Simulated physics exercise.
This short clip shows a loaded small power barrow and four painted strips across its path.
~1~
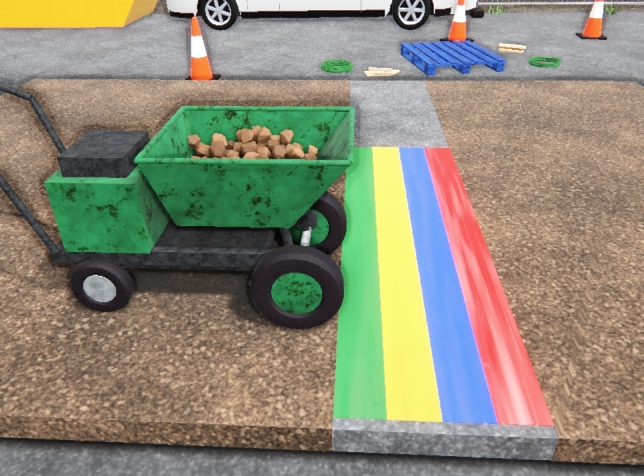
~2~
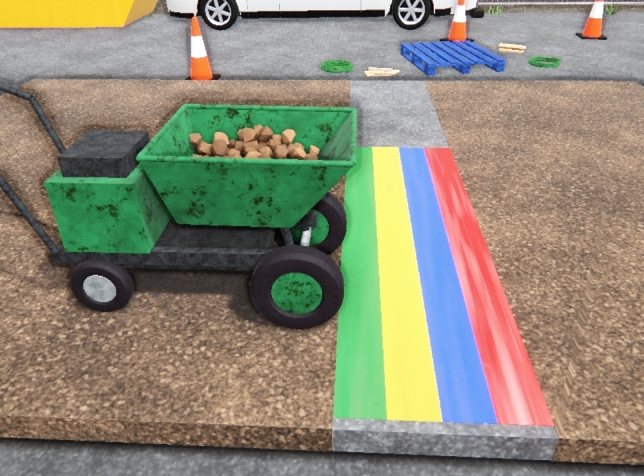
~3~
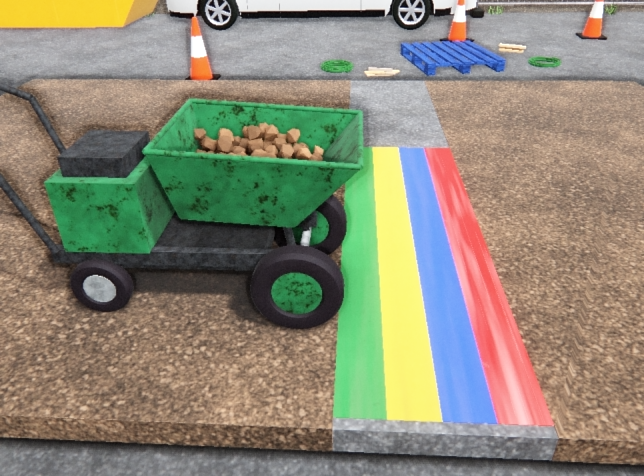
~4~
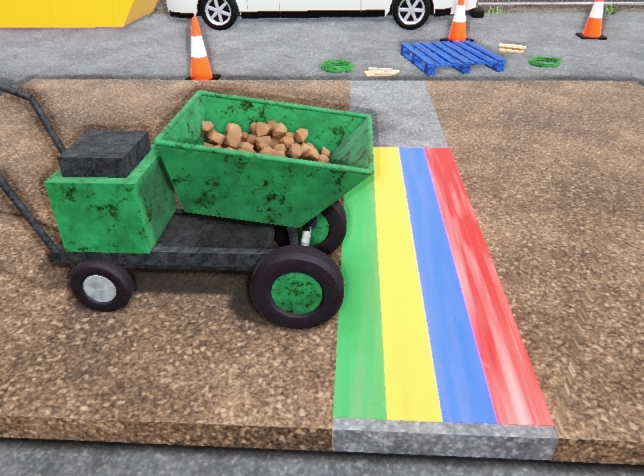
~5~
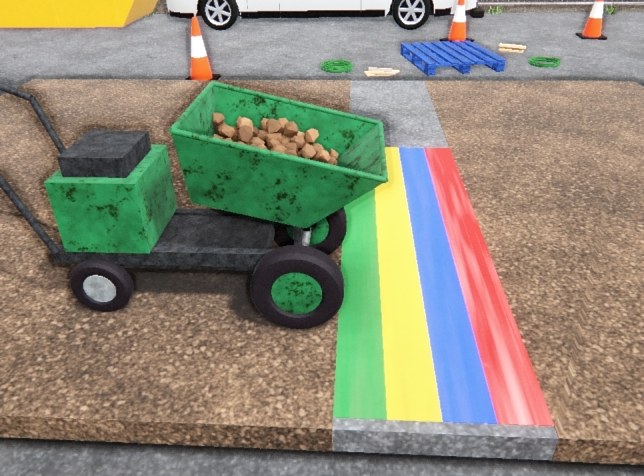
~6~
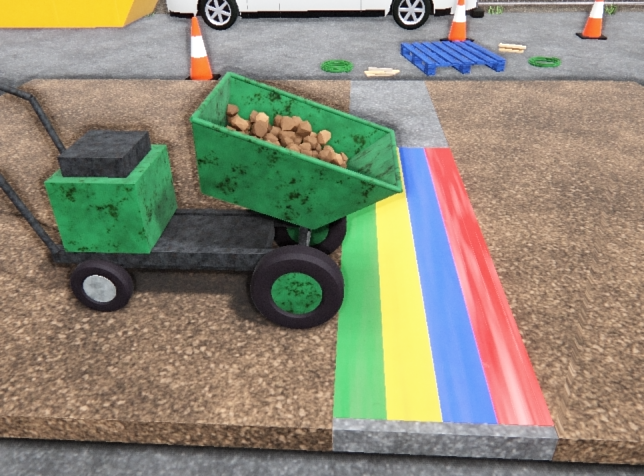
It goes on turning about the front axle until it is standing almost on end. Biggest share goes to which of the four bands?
Biggest share: Red.
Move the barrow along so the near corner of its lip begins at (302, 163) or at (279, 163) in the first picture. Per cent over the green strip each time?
That works out to 0 per cent for the first position and 0 per cent for the second.
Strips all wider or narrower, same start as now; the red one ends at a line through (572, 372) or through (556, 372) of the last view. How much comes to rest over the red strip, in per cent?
Shares: 30 %; then 30 %.
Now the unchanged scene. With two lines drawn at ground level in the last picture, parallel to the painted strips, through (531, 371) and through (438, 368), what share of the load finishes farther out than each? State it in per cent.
Around 20 per cent for the first, around 80 per cent for the second.
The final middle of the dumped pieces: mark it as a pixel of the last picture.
Once it all stops, the middle lies near (478, 288).
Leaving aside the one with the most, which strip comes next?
Second: The blue strip.
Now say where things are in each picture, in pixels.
Lip of the skip at (350, 163), level; top of the load at (235, 162), clay clods; green strip at (360, 359); yellow strip at (408, 361); blue strip at (457, 363); red strip at (507, 364), in the first frame.
Lip of the skip at (353, 164), level; top of the load at (237, 161), in the second frame.
Lip of the skip at (360, 167), tipped barely; top of the load at (242, 159), in the third frame.
Lip of the skip at (372, 173), tipped a little; top of the load at (250, 155), in the fourth frame.
Lip of the skip at (385, 180), tipped a little; top of the load at (240, 149), in the fifth frame.
Lip of the skip at (400, 191), tipped clearly; top of the load at (253, 144); green strip at (360, 359); yellow strip at (408, 361); blue strip at (457, 363); red strip at (507, 364), in the sixth frame.
Soon after the last picture, skip tipped steeply; all in the skip.
A little later, skip tipped right over; most in the skip; a small part over the blue strip; a small part over the red strip.
Later still, skip tipped right over; about a quarter in the skip; about a quarter over the blue strip; about a third over the red strip; about a quarter off the paint.
At rest, skip tipped right over; a small part in the skip; none over the green strip; none over the yellow strip; about a quarter over the blue strip; about a third over the red strip; about a quarter off the paint.
